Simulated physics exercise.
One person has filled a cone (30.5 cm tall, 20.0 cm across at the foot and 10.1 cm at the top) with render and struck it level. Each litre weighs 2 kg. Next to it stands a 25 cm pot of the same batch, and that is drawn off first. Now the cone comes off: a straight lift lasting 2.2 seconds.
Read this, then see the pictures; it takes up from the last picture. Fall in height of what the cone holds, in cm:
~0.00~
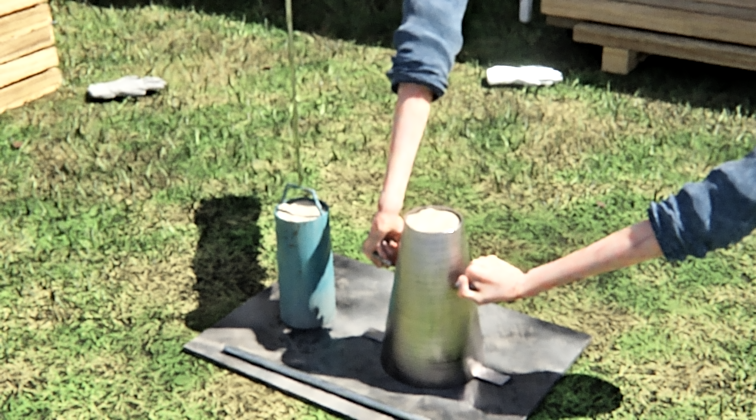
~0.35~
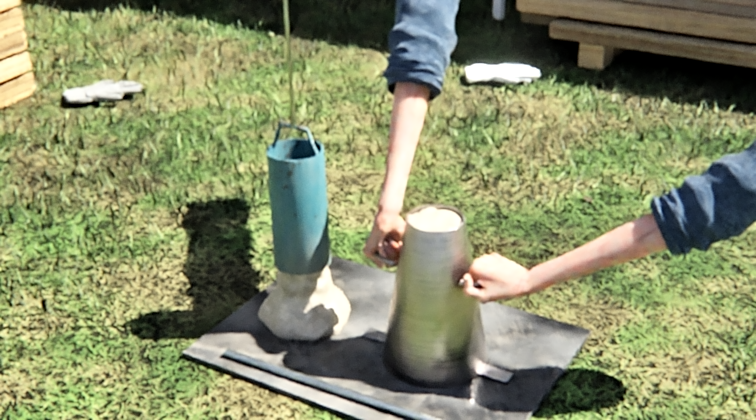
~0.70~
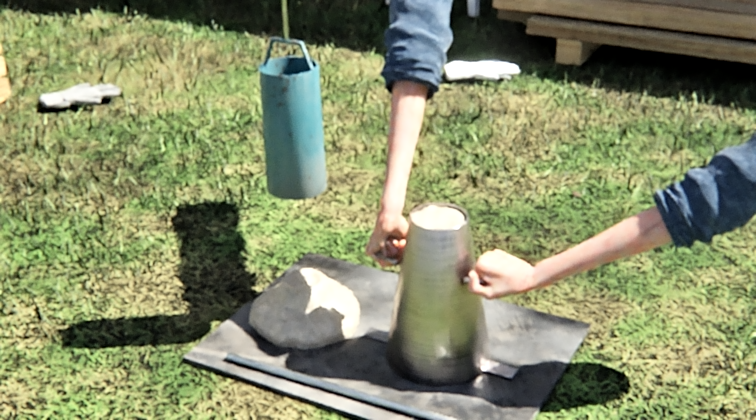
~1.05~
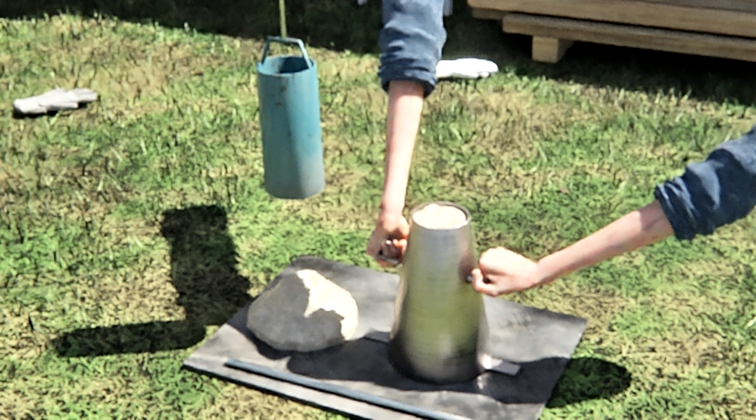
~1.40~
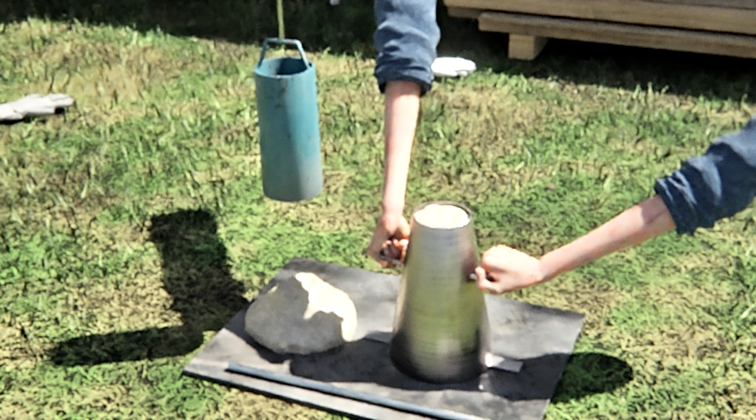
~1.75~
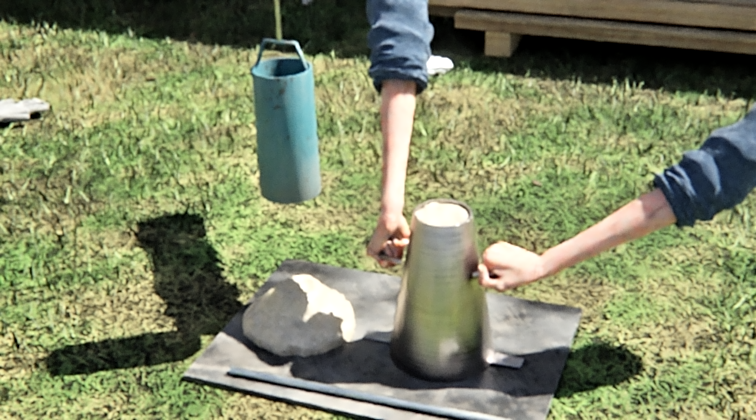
16 cm.
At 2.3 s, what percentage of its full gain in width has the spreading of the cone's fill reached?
Roughly 70 percent of the full gain.
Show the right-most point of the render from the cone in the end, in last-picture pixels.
I'd point to somewhere near (523, 353).
After 2.3 s, the cone is up 7.2 cm; the render has come down 11 cm to 20 cm and is 28 cm wide.
After 2.8 s, the cone is up 18 cm; the render has come down 16 cm to 15 cm and is 32 cm wide.
After 3.4 s, the cone is up 31 cm; the render has come down 16 cm to 15 cm and is 32 cm wide.
After 4.1 s, the cone is clear; the render has come down 16 cm to 15 cm and is 32 cm wide.
After 4.6 s, at rest, the cone is clear; the render has come down 16 cm to 15 cm and is 32 cm wide.
